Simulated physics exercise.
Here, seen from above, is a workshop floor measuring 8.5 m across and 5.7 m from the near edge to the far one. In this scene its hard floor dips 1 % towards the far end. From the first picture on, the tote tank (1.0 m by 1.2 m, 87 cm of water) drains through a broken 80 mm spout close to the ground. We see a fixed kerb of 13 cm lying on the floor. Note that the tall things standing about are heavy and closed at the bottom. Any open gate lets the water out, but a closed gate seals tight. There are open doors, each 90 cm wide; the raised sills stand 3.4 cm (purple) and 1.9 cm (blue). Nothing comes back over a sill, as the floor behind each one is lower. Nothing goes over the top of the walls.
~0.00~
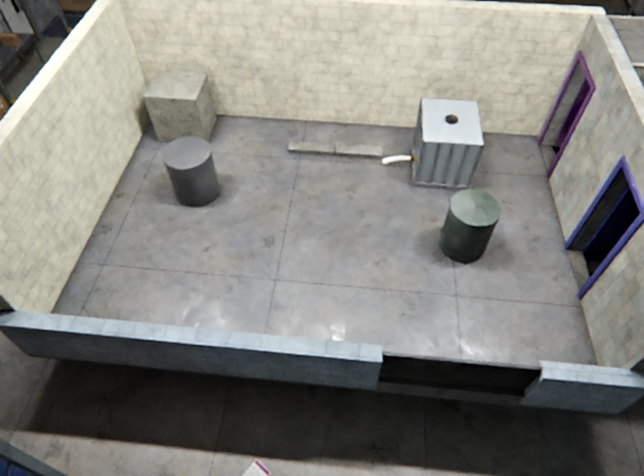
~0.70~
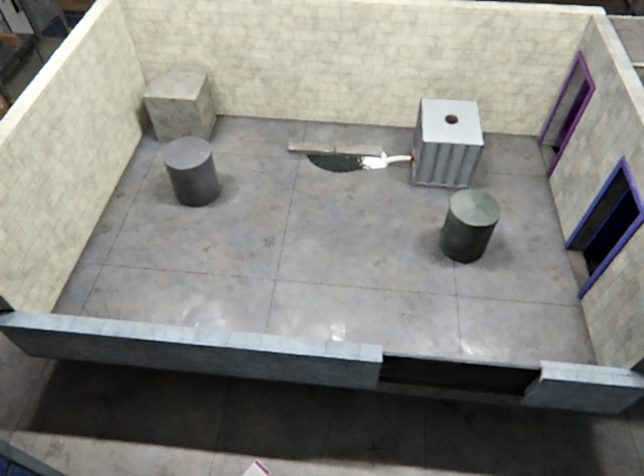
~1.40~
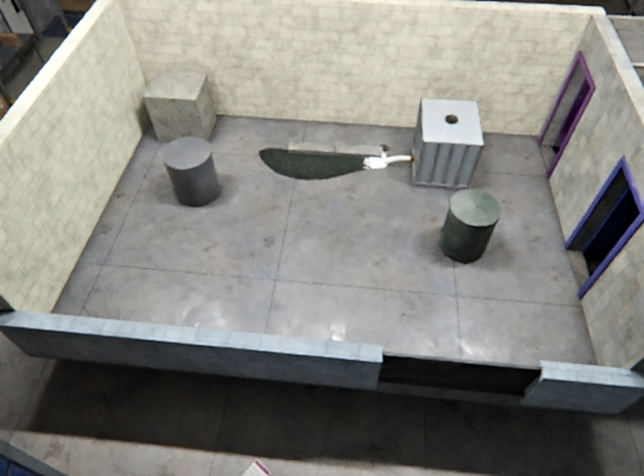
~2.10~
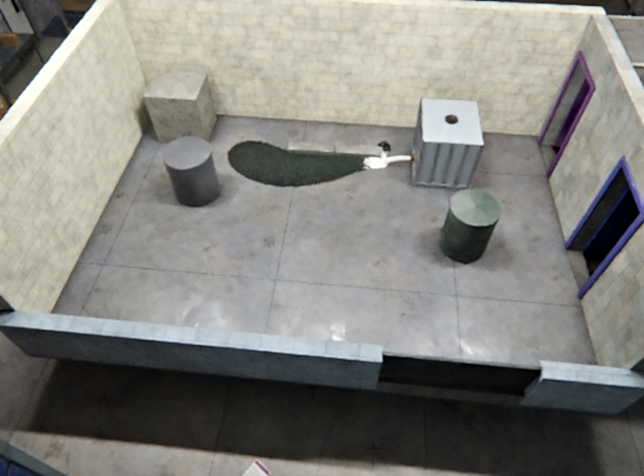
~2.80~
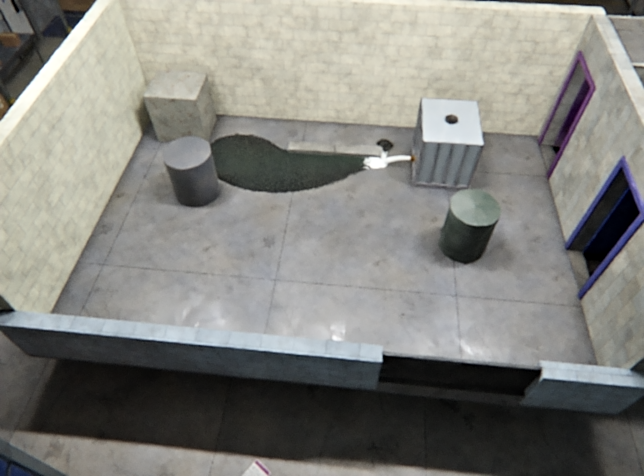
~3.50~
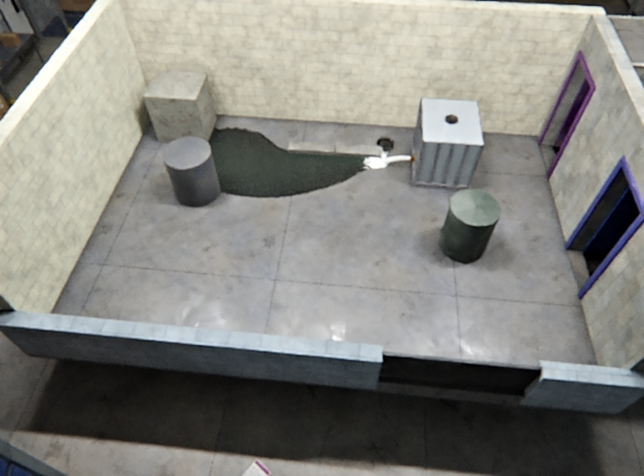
Dark water poured from a white spout on the ribbed gray tank and spread leftward across the workshop floor, widening into a broad sheet that reached the gray cylinder and the stone-like block.
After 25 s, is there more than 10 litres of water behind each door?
Purple door: Under, blue door: Under.
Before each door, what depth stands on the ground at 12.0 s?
Depth (cm) - purple: 0.0, blue: 0.0.
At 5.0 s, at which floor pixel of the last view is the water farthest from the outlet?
Roughly at (155, 144).
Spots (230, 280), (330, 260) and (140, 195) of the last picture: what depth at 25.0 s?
Roughly 0.0 cm at the first, 0.0 cm at the second, 2.0 cm at the third.
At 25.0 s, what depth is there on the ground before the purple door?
The depth there is around 0.0 cm.
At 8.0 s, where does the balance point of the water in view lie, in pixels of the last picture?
Roughly at (237, 158).
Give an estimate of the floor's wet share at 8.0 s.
Wet share: Around 20 %.
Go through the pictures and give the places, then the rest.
In the first picture, the jet has just started at (401, 158); the ground is still dry.
The second picture shows from the spout at (401, 158) the water has spread over 0.5 m2; its tip is at (309, 155), and it is 1.8 cm deep on average.
The third picture shows from the spout at (401, 158) the water has spread over 1.3 m2; its tip is at (264, 152), and it is 1.4 cm deep on average.
The fourth picture shows the jet leaves at (401, 158); the sheet reaches (230, 157), 3.8 m away, and wets 2.3 m2.
The fifth picture shows the jet leaves at (401, 158); the sheet reaches a hidden place, 4.3 m away, and wets 3.3 m2.
The sixth picture shows from the spout at (401, 158) the water has spread over 4.1 m2; its tip is at a hidden place, and it is 1.1 cm deep on average.
After 5.0 s water covers 10 % of the floor and is deepest (4 cm) near (367, 159); purple door not reached, blue door not reached.
After 8.0 s water covers 20 % of the floor and is deepest (4 cm) near (367, 159); purple door not reached, blue door not reached.
After 12.0 s water covers 25 % of the floor and is deepest (4 cm) near (155, 112); purple door not reached, blue door not reached.
After 16.0 s water covers 30 % of the floor and is deepest (4 cm) near (155, 112); purple door not reached, blue door not reached.
After 25.0 s water covers 40 % of the floor and is deepest (5 cm) near (155, 112); purple door not reached, blue door not reached.
